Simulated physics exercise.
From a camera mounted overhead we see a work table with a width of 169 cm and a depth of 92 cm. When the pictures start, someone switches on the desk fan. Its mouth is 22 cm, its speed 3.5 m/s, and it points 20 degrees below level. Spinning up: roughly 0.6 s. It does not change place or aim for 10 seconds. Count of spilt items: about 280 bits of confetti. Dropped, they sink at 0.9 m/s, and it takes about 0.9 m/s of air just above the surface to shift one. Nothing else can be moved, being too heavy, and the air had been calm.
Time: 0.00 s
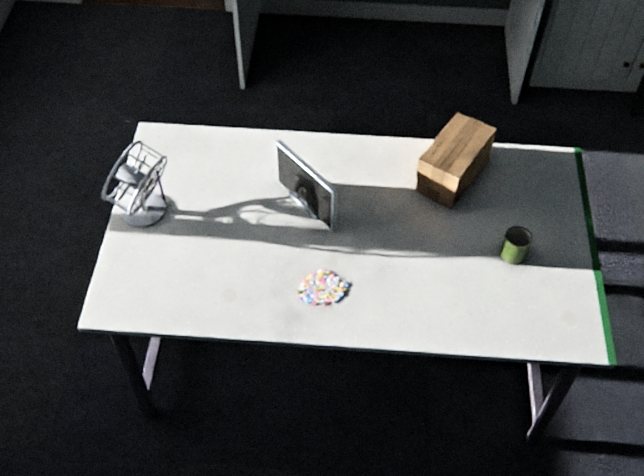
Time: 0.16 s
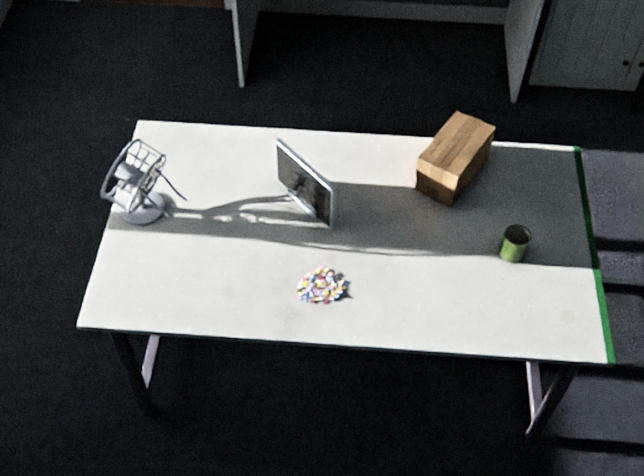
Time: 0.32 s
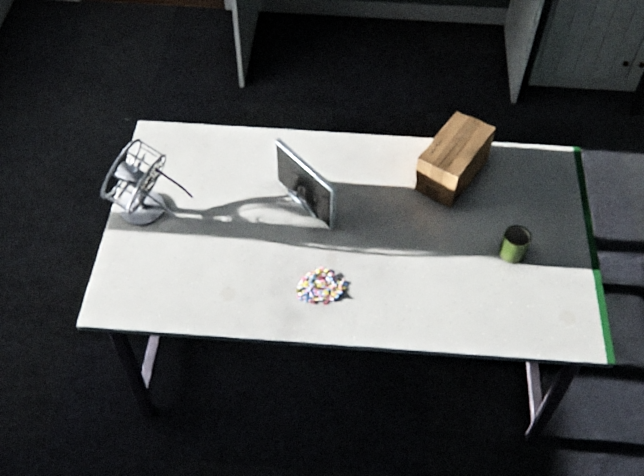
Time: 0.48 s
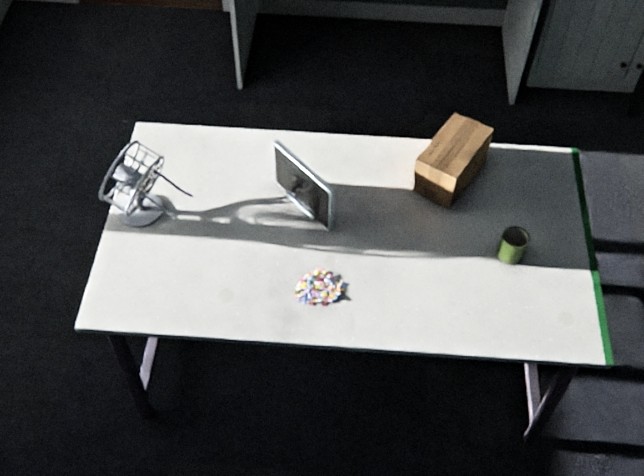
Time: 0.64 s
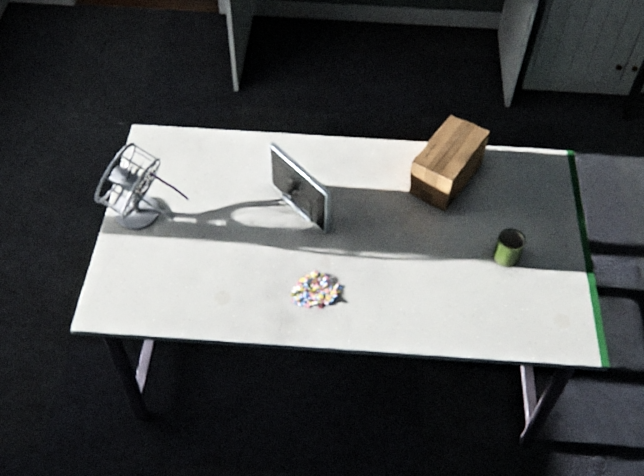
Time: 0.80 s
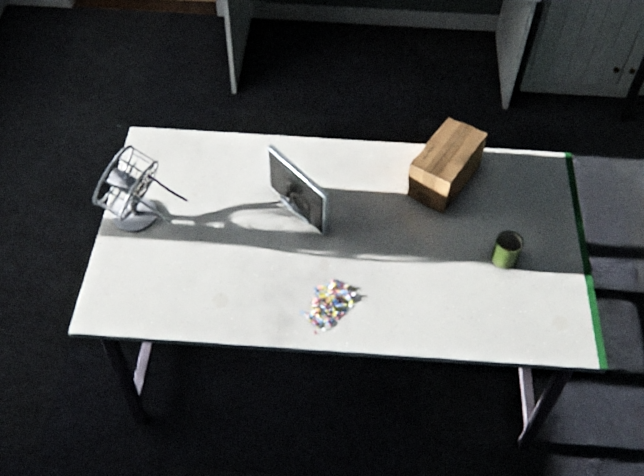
A small pile of colourful confetti lay still on a white table near a fan, a laptop, a wooden block and a green mug, then shifted slightly to the right and spread out.
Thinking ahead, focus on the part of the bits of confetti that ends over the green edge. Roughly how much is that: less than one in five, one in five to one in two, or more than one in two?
Roughly less than one in five.
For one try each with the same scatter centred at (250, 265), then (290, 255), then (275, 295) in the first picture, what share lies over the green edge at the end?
Going through the three spots in order, you'd get 1 percent, 30 percent and 0 percent.
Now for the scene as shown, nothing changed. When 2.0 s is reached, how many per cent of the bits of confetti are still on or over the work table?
Roughly 0 %.
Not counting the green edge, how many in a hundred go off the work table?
I would say close to 90 %.
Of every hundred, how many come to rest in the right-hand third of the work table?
Around 0 per cent.
After 2.0 s, 5 % are over the green edge; 100 % have settled or left.
After 3.2 s, 5 % are over the green edge; 100 % have settled or left.
After 5.5 s, 5 % are over the green edge; 100 % have settled or left.
After 10.0 s, at the end, 5 % are over the green edge.
